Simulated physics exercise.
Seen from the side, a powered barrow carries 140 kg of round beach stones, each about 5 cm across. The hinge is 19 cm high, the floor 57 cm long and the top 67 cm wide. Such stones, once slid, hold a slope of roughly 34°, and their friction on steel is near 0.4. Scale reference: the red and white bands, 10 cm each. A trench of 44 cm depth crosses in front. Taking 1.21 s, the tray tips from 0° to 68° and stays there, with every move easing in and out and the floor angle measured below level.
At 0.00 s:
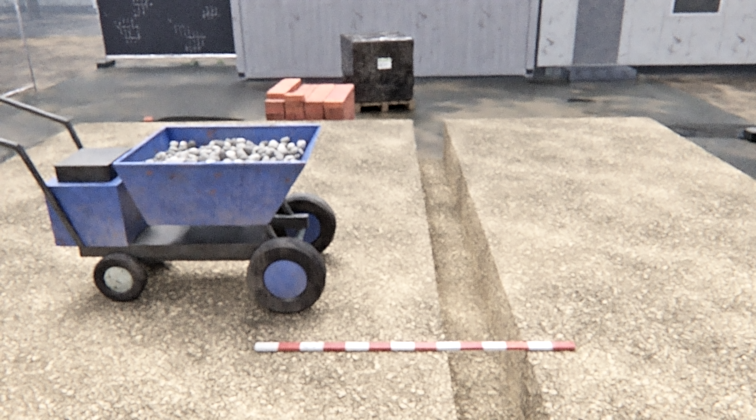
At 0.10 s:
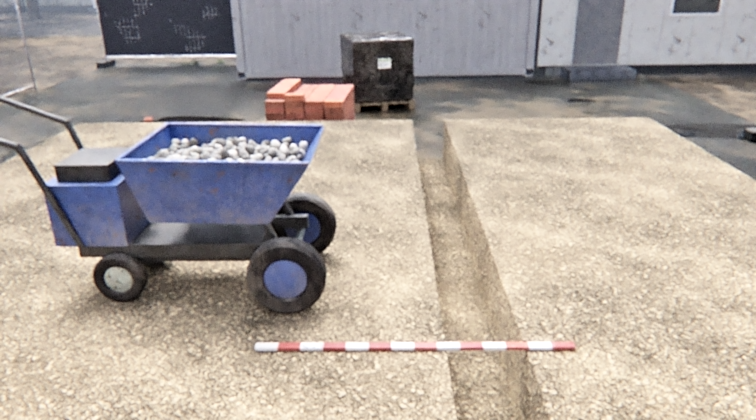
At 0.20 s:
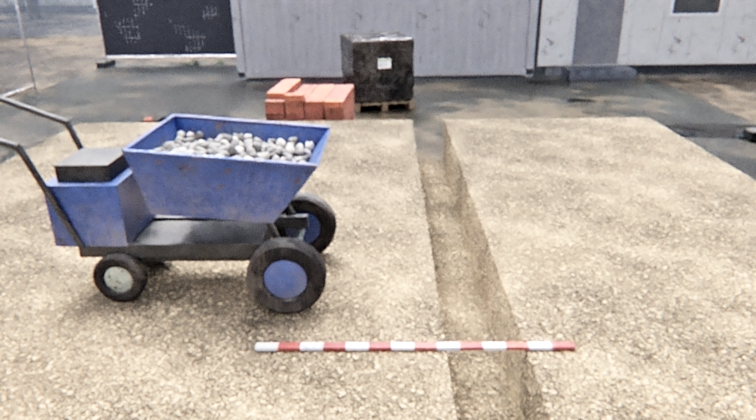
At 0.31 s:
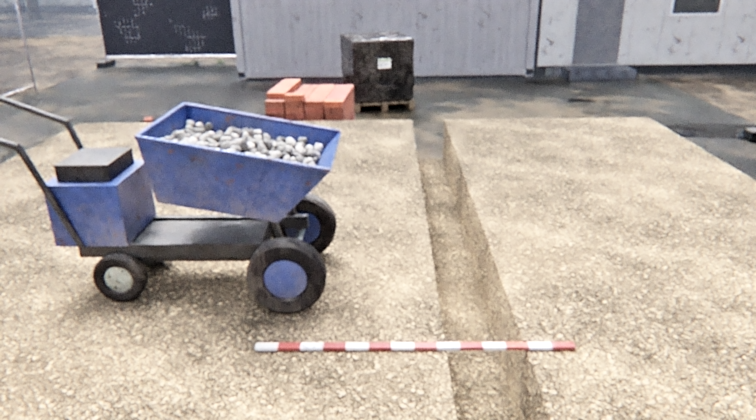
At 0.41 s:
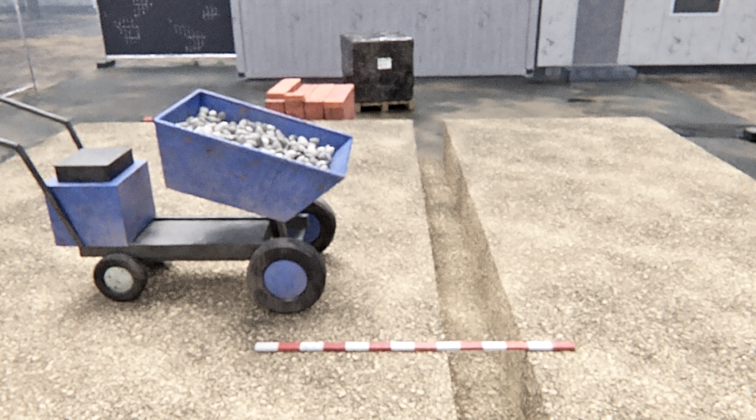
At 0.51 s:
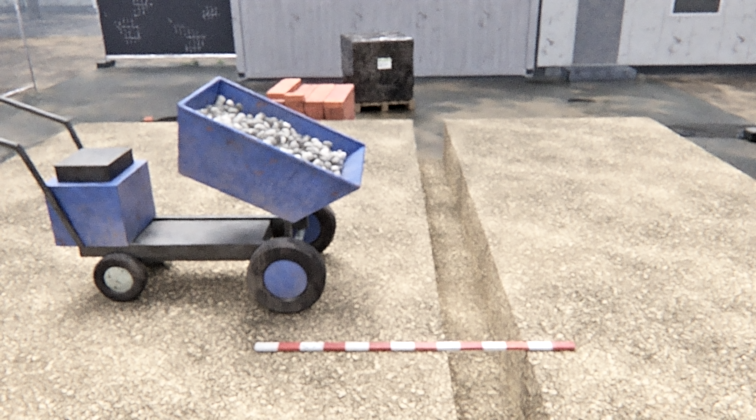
A blue powered barrow stands beside a trench while its stone-filled tray tilts toward the right.
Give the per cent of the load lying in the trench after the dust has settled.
Close to 91 in every hundred.
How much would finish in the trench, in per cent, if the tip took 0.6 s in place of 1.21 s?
Then some 80 per cent would.
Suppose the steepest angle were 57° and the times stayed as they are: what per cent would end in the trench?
Around 45 per cent would finish in the trench.
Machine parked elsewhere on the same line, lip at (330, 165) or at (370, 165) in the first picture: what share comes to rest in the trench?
Near 90 and near 60 percent.
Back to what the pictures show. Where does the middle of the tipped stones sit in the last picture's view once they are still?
Look at roughly (465, 334).
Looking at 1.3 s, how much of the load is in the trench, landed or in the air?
Around 25 per cent of it, at that instant.
After 0.9 s the floor is at 58°; 100 % in the tray; the foremost stones are at (396, 211).
After 1.3 s the floor is at 68°; 66 % in the tray, 8 % short of the trench, 26 % in the trench; the foremost stones are at (497, 341).
After 1.7 s the floor is at 68°; 34 % in the tray, 6 % short of the trench, 59 % in the trench; the foremost stones are at (495, 315).
After 3.6 s the floor is at 68°; 0 % in the tray, 9 % short of the trench, 91 % in the trench; the foremost stones are at (498, 324).
